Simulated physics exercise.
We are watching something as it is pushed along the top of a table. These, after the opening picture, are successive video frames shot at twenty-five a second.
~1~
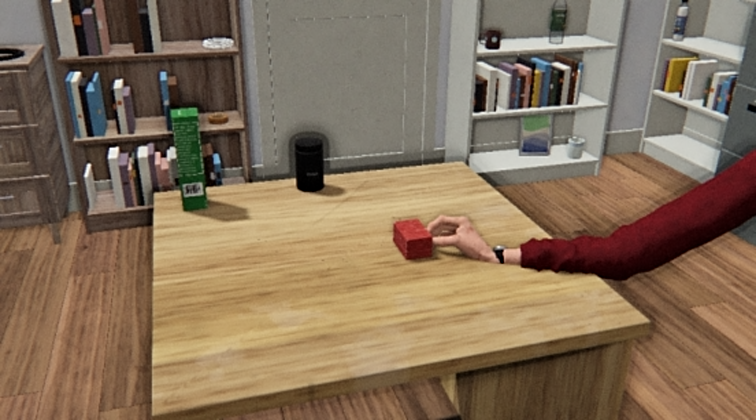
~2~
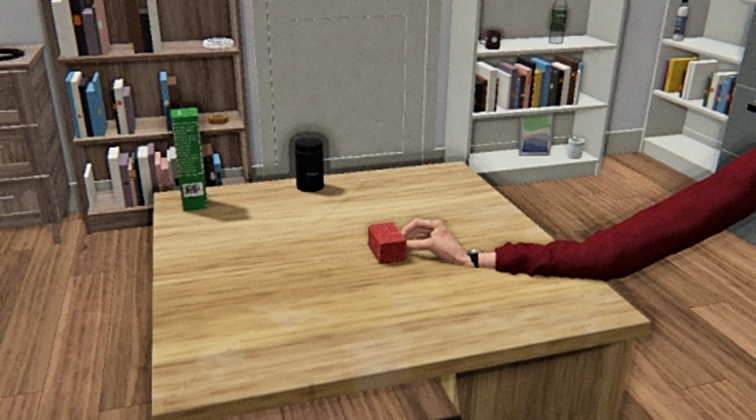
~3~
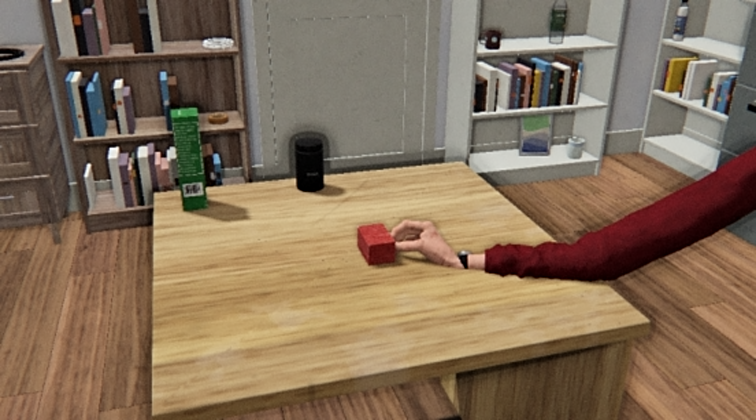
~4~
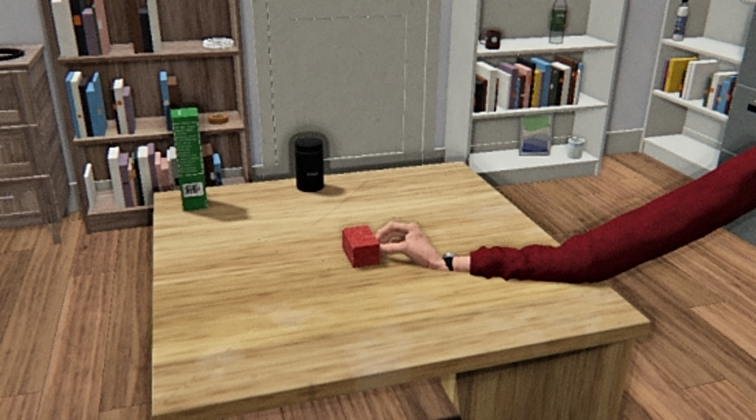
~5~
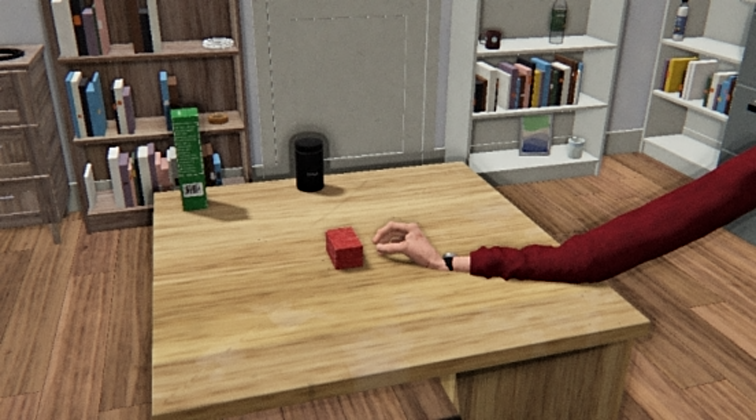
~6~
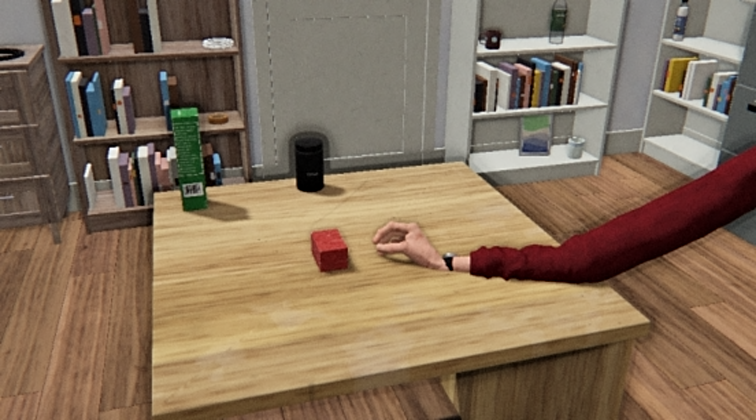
A hand pushes a red block left across a wooden table, and the block slides free.
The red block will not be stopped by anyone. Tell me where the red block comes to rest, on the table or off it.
Never goes off.
Then, 0.10 s after the last picture, red block slid about its own width near (300, 254).
Then, 0.20 s after the last picture, red block slid well along near (283, 256).
At rest, moved from the start, red block. Seen from the same camera at the end, red block near (279, 257).
